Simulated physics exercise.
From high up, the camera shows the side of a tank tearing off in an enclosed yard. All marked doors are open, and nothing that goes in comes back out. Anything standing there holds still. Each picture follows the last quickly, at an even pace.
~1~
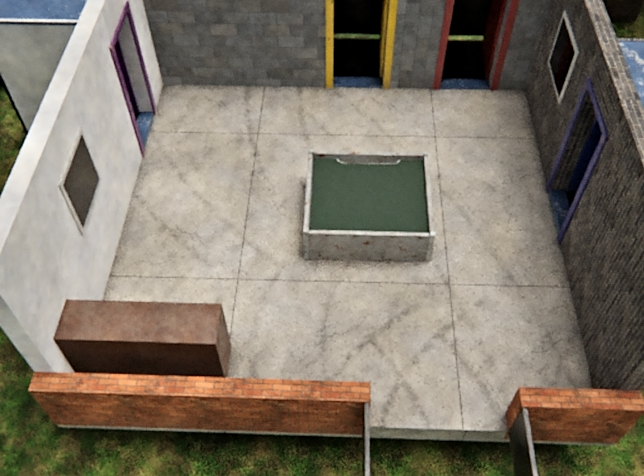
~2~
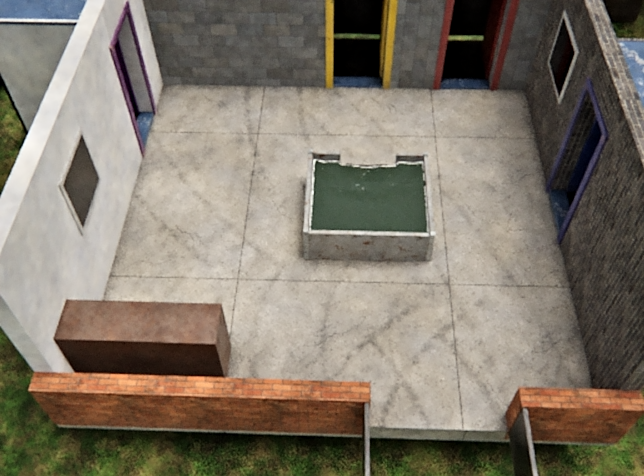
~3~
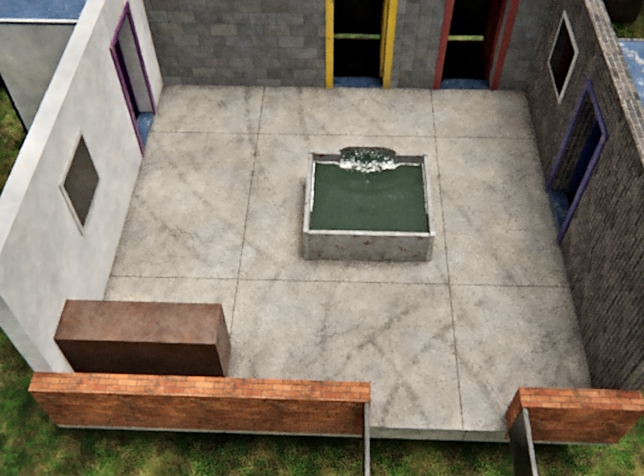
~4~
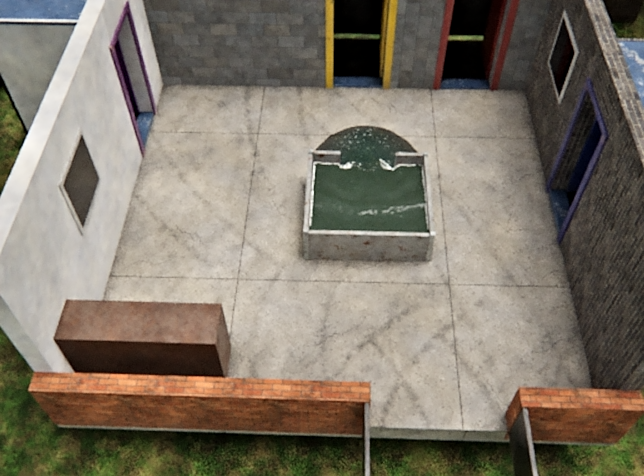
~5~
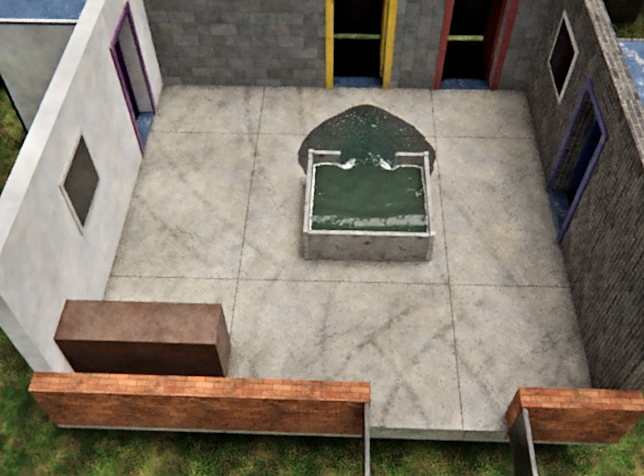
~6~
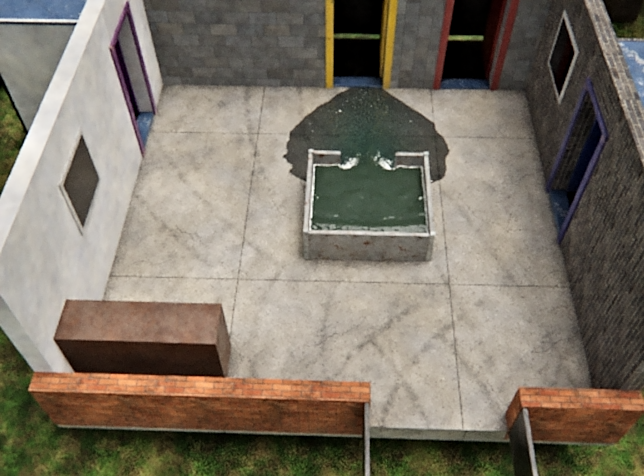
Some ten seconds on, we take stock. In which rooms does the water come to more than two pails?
Behind the yellow door, more than two pails; behind the red door, more than two pails; behind the blue door, two pails or fewer; behind the purple door, two pails or fewer.
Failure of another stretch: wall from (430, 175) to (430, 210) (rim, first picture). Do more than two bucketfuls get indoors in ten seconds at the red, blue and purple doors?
So red crosses the limit, blue crosses the limit and purple remains below the limit.
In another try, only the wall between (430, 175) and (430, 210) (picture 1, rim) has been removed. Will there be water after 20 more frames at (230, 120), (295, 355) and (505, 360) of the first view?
Unwetted, unwetted, submerged.
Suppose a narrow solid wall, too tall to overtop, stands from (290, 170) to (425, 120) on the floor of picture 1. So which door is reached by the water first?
The one you want is the red-painted one.
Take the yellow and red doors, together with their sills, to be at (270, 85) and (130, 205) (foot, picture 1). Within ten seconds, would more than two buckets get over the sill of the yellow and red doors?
Note: Yellow beats the limit, red does not reach the limit.
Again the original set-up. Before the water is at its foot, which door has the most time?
I'd go with the one in blue.
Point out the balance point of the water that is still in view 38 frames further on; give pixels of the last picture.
At roughly (347, 162).
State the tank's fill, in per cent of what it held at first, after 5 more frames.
64 percent or so.
A moment on, water covers 20 % of the floor; the yellow door over two buckets in, the red door not reached, the blue door not reached, the purple door not reached.
Next, water covers 25 % of the floor; the yellow door far over two buckets in, the red door under two buckets in, the blue door not reached, the purple door not reached.
Then, water covers 30 % of the floor; the yellow door far over two buckets in, the red door over two buckets in, the blue door not reached, the purple door wet at the sill, nothing in.
Later, water covers 55 % of the floor; the yellow door far over two buckets in, the red door over two buckets in, the blue door wet at the sill, nothing in, the purple door wet at the sill, nothing in.
In the end, water covers 75 % of the floor; the yellow door far over two buckets in, the red door over two buckets in, the blue door wet at the sill, nothing in, the purple door wet at the sill, nothing in.
